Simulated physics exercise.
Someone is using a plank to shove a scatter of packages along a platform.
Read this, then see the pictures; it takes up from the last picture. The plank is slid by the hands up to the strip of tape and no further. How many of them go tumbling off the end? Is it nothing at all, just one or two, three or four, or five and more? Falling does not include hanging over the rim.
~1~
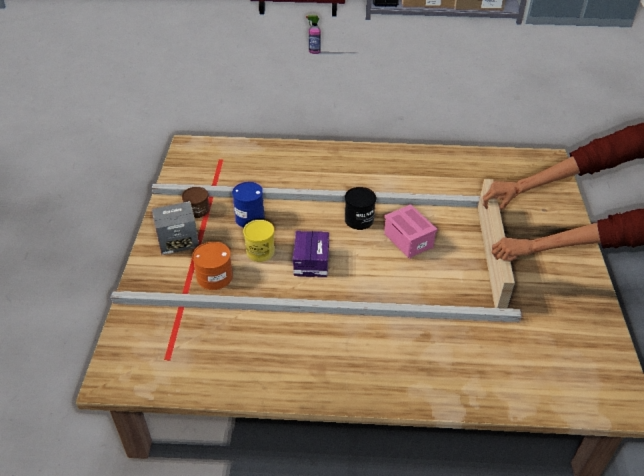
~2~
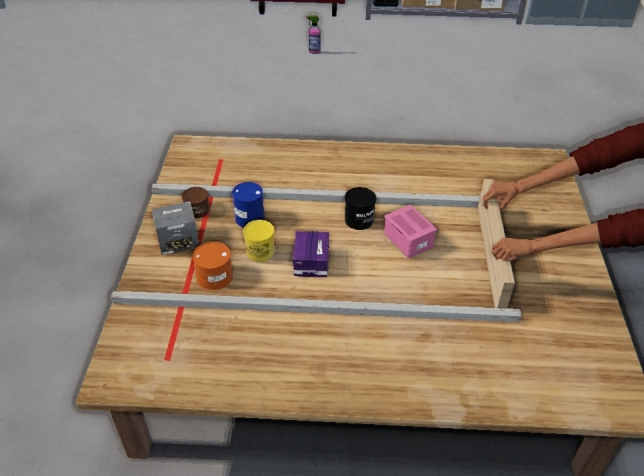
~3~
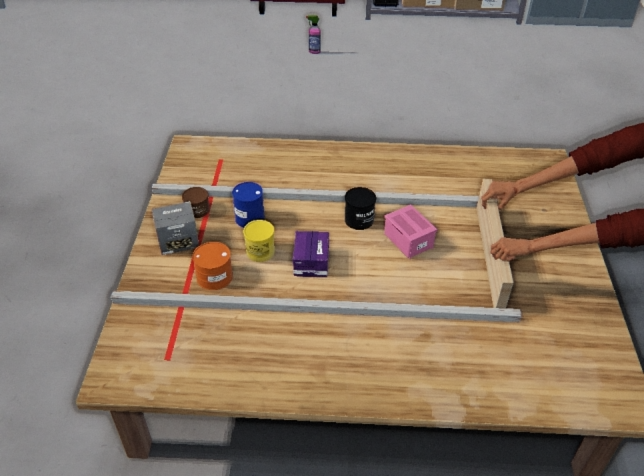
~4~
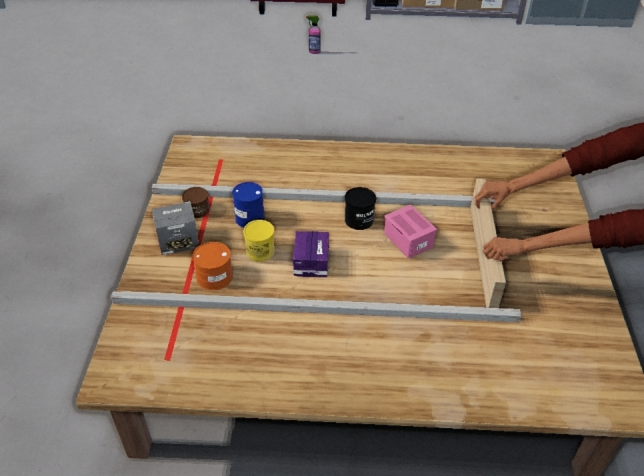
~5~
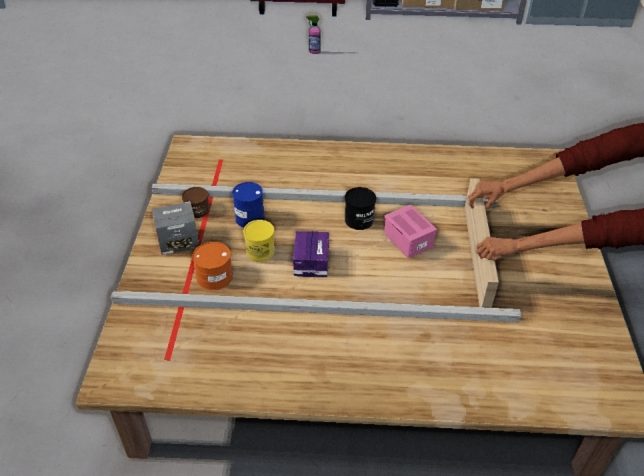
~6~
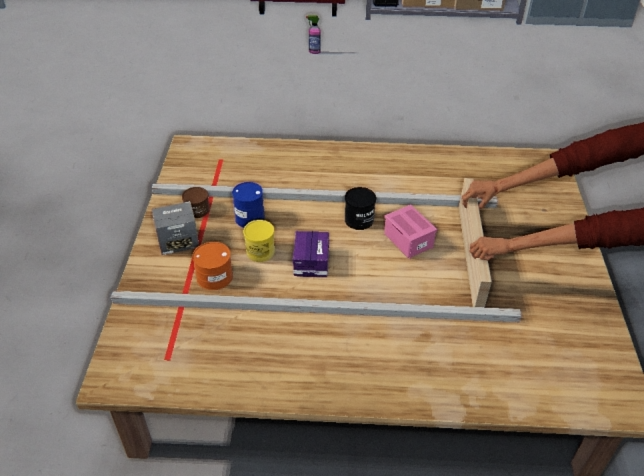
It is just one or two.
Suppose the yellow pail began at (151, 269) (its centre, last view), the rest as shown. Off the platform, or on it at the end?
In that case it holds its spot.
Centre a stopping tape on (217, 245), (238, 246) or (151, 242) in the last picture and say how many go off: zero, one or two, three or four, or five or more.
Going through the places as listed, I'd say no fall at all, then not one, then five or more.
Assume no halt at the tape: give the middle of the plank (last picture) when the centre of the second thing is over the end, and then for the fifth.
At (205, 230) for the second, at (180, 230) for the fifth.
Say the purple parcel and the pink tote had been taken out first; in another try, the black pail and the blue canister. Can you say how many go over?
First try 0, second try 1.
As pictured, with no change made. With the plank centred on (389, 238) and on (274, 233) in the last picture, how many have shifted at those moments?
Counts: 2, 6.
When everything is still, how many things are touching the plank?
In contact: 3.
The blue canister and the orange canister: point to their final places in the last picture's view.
First at (157, 202); second at (137, 274).
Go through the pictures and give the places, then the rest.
Grey box (176, 228); brown pail (196, 202); orange canister (213, 266); plank (494, 242); tape (198, 244), in the first frame.
Brown pail (196, 203); blue canister (249, 205), in the second frame.
Orange canister (213, 266); pink tote (410, 232), in the third frame.
Grey box (176, 228); purple parcel (311, 254), in the fourth frame.
Brown pail (196, 203); plank (480, 241), in the fifth frame.
Grey box (176, 228); brown pail (196, 203); orange canister (213, 266); plank (474, 241); tape (198, 244), in the sixth frame.
Soon after, none off yet; grey box at rest near (176, 228); brown pail at rest near (196, 203); orange canister at rest near (213, 266).
In the end, the number that fall off is one or two; gone, brown pail and grey box.
